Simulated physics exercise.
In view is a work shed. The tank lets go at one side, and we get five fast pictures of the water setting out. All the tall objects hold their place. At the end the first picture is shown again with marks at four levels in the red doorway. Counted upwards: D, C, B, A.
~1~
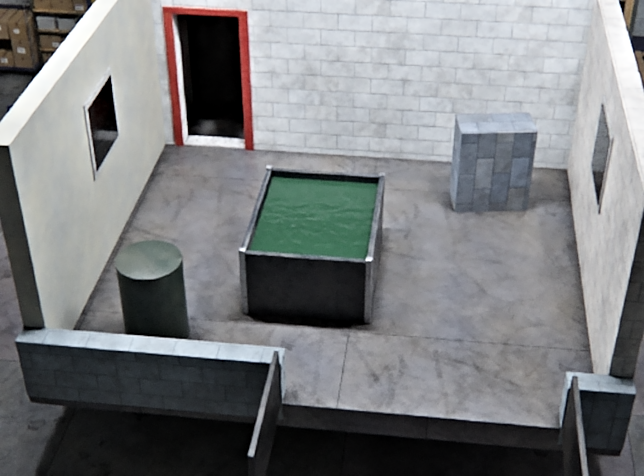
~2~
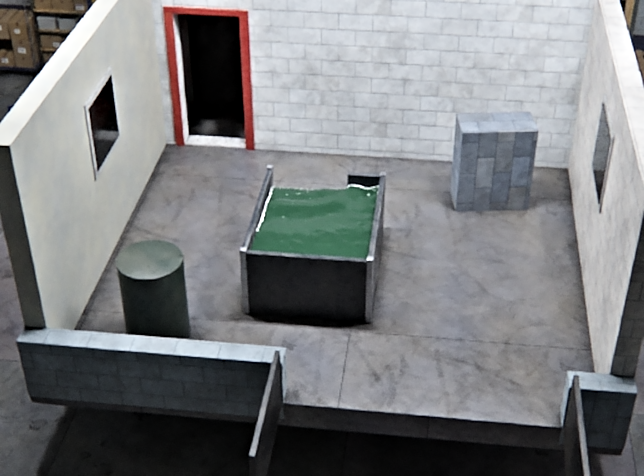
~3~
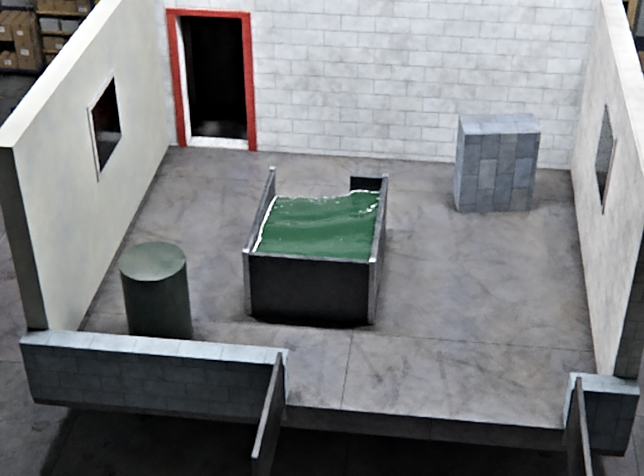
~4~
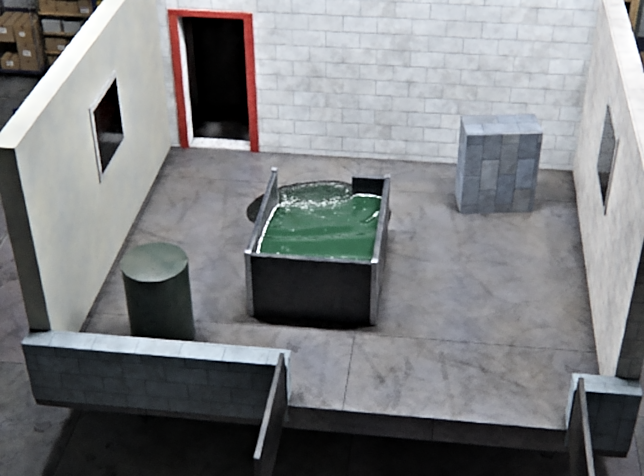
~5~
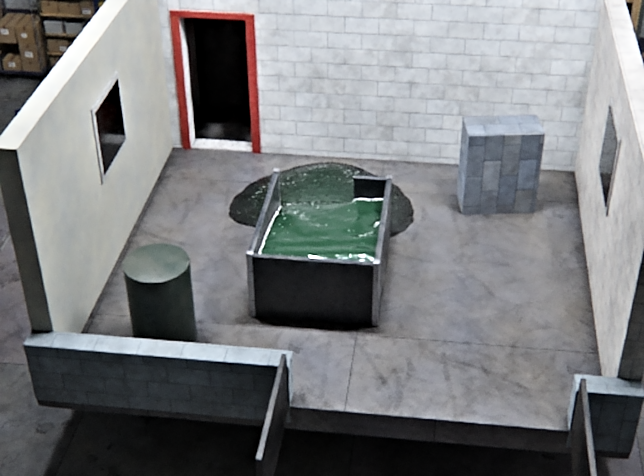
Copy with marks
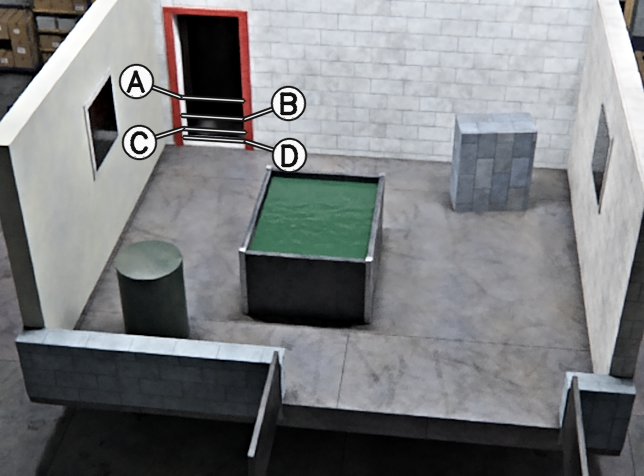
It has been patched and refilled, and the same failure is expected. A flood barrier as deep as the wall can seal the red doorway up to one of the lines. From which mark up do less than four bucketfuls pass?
C will do.
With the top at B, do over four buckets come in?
No.
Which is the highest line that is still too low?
That is line D.
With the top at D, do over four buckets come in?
Yes.
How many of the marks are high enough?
Three of the four.
On the marked copy, A at (211, 99); B at (213, 117); C at (214, 130); D at (214, 139); from the bottom up D, C, B, A.
For line A, nothing gets over.
For line B, nothing gets over.
For line C, a splash gets over, under a bucket.
For line D, about 9 bucketfuls get in.
